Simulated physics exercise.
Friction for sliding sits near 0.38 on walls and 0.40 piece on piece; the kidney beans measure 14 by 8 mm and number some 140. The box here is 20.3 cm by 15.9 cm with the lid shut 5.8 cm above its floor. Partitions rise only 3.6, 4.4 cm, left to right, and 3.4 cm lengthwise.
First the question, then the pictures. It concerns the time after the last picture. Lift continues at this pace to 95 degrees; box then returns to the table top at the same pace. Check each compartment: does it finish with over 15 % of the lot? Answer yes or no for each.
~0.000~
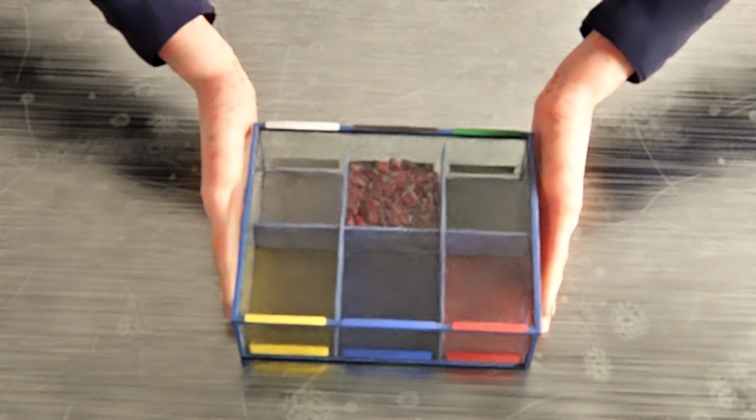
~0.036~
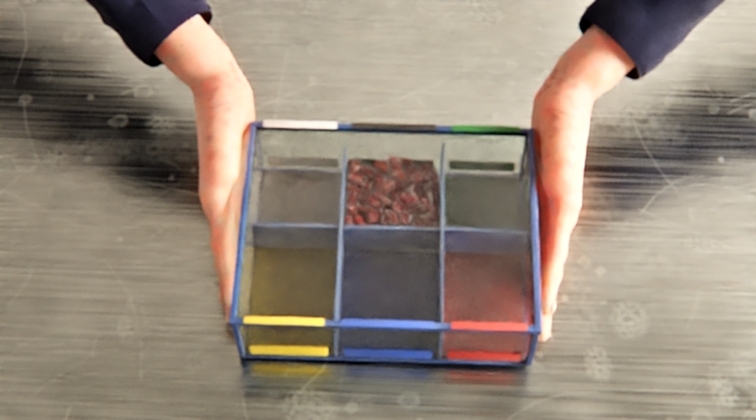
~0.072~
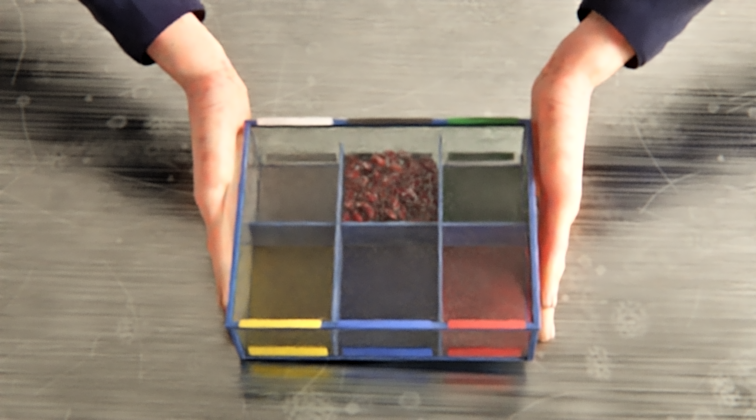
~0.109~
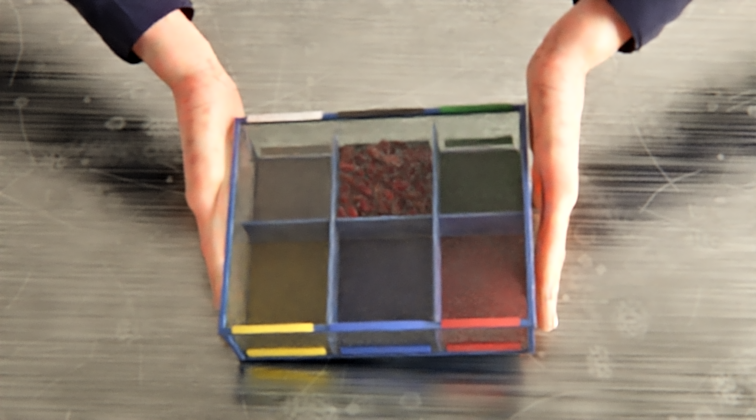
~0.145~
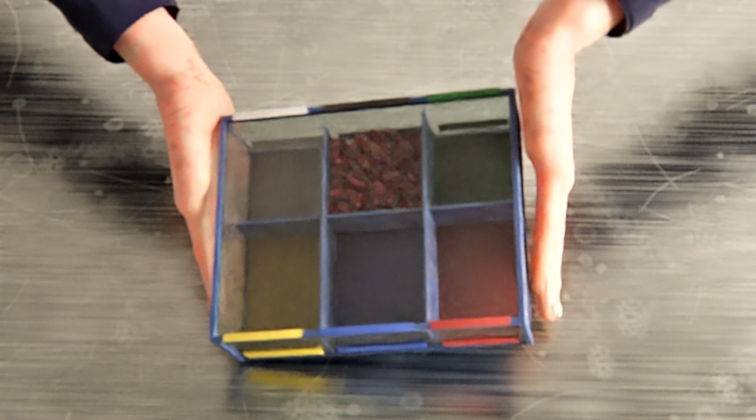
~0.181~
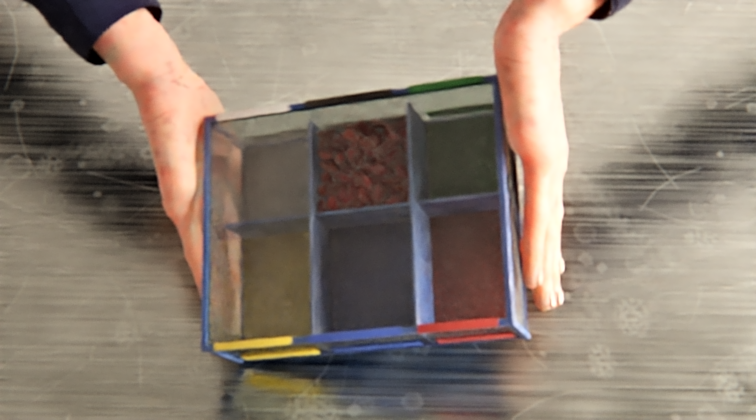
Red compartment: No, blue compartment: No, green compartment: No, yellow compartment: Yes, white compartment: No, black compartment: Yes.
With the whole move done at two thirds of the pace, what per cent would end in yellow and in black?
Then the yellow compartment would hold 75 per cent and the black one 20 per cent.
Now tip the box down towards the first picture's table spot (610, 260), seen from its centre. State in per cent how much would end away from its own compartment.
I'd say close to 15 %.
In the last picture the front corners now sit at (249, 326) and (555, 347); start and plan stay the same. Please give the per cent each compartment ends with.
Final shares: Red 25%, blue 40%, green 0%, yellow 0%, white 0%, black 30%.
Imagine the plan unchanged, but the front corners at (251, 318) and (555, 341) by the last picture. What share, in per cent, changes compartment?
It comes to around 65 per cent in that case.
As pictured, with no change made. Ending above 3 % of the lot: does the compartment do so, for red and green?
Note - red negative, green negative.
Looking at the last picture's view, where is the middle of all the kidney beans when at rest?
When it all comes to rest, the middle is near (307, 287).
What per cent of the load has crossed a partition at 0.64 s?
Near 35 in a hundred.
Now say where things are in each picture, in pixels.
The first picture shows box tilt 0 degrees, front corners at (237, 317) and (535, 329); black 100 %.
The second picture shows box tilt 1 degrees, front corners at (236, 319) and (536, 327).
The third picture shows box tilt 4 degrees, front corners at (232, 323) and (534, 324), lowest corner left front.
The fourth picture shows box tilt 10 degrees, front corners at (225, 329) and (529, 320), lowest corner left front.
The fifth picture shows box tilt 17 degrees, front corners at (216, 337) and (520, 318), lowest corner left front.
The sixth picture shows box tilt 24 degrees, front corners at (208, 346) and (508, 319), lowest corner left front; black 100 %. The box's pace is about 200 degrees a second.
Then, at 0.64 s, tilt 94 degrees; blue 10 %, yellow 20 %, white 5 %, black 65 %.
After 0.94 s, tilt 39 degrees; blue 5 %, yellow 55 %, white 10 %, black 35 %.
After 1.35 s, tilt 0 degrees; blue 5 %, yellow 55 %, white 10 %, black 35 %.
In the end, at 2.1 s, red 0 %, blue 5 %, green 0 %, yellow 55 %, white 10 %, black 35 %.
